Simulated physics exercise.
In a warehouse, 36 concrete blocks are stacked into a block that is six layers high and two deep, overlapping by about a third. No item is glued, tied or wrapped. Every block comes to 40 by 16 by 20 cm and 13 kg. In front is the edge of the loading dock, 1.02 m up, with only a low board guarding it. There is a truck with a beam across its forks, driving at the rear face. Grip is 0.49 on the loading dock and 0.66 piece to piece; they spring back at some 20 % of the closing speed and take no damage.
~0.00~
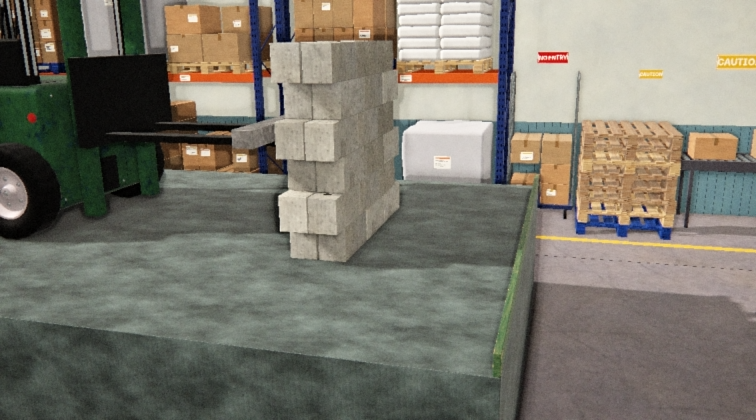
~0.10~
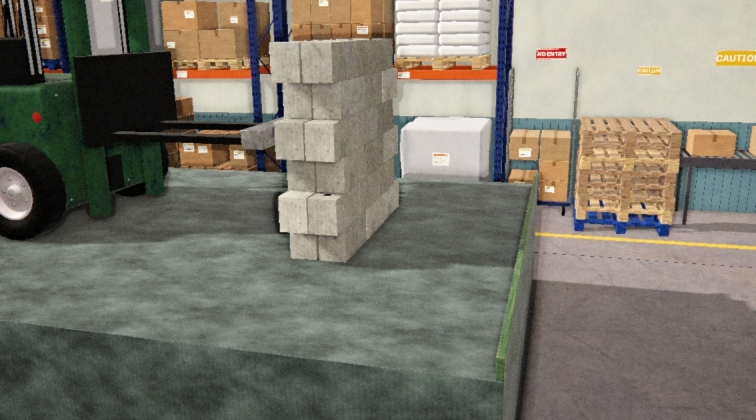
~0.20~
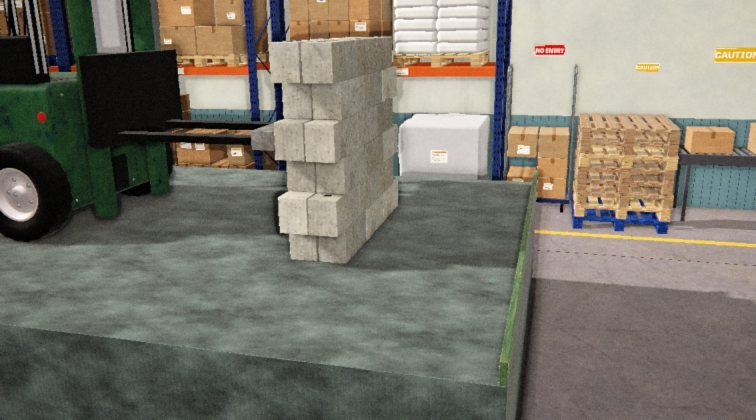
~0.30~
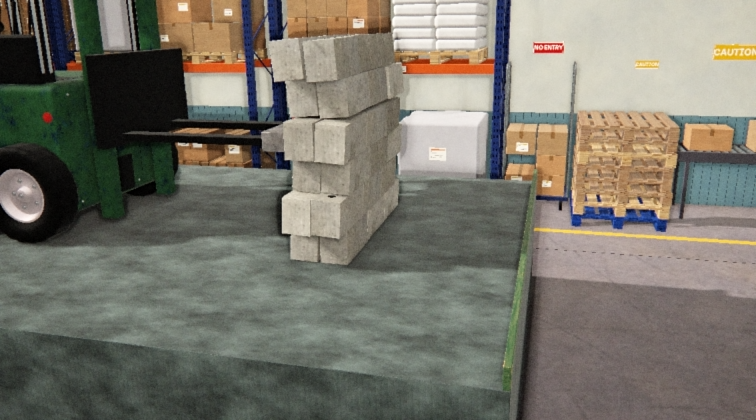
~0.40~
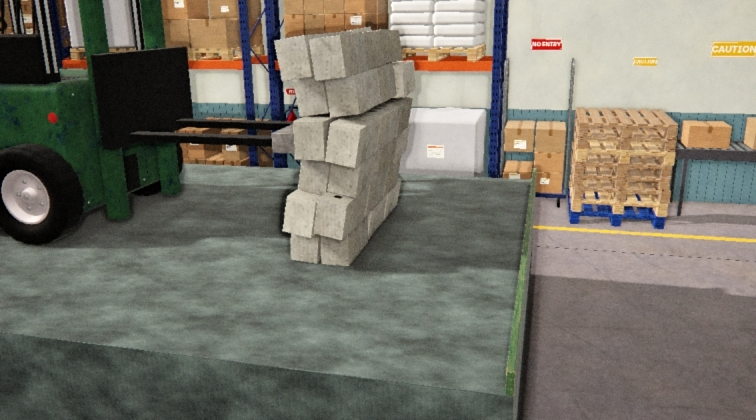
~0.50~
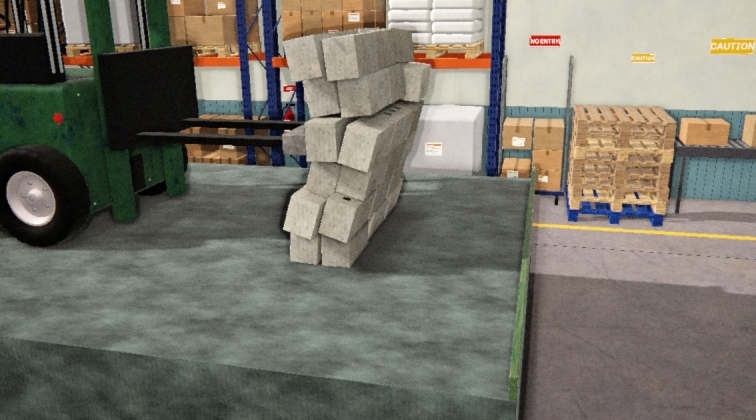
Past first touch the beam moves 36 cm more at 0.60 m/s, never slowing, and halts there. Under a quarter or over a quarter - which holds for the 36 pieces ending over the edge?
It comes to under a quarter of the lot.
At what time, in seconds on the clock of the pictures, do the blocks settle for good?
3.0 s or so.
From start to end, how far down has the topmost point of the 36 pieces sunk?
I make it close to 65 cm.
Around 0.80 s, none of the 36 blocks over the edge, 34 disturbed.
Around 1.32 s, 2 of the 36 blocks over the edge.
Finally (3.4 s), 5 of the 36 blocks over the edge. That is 14 per cent.
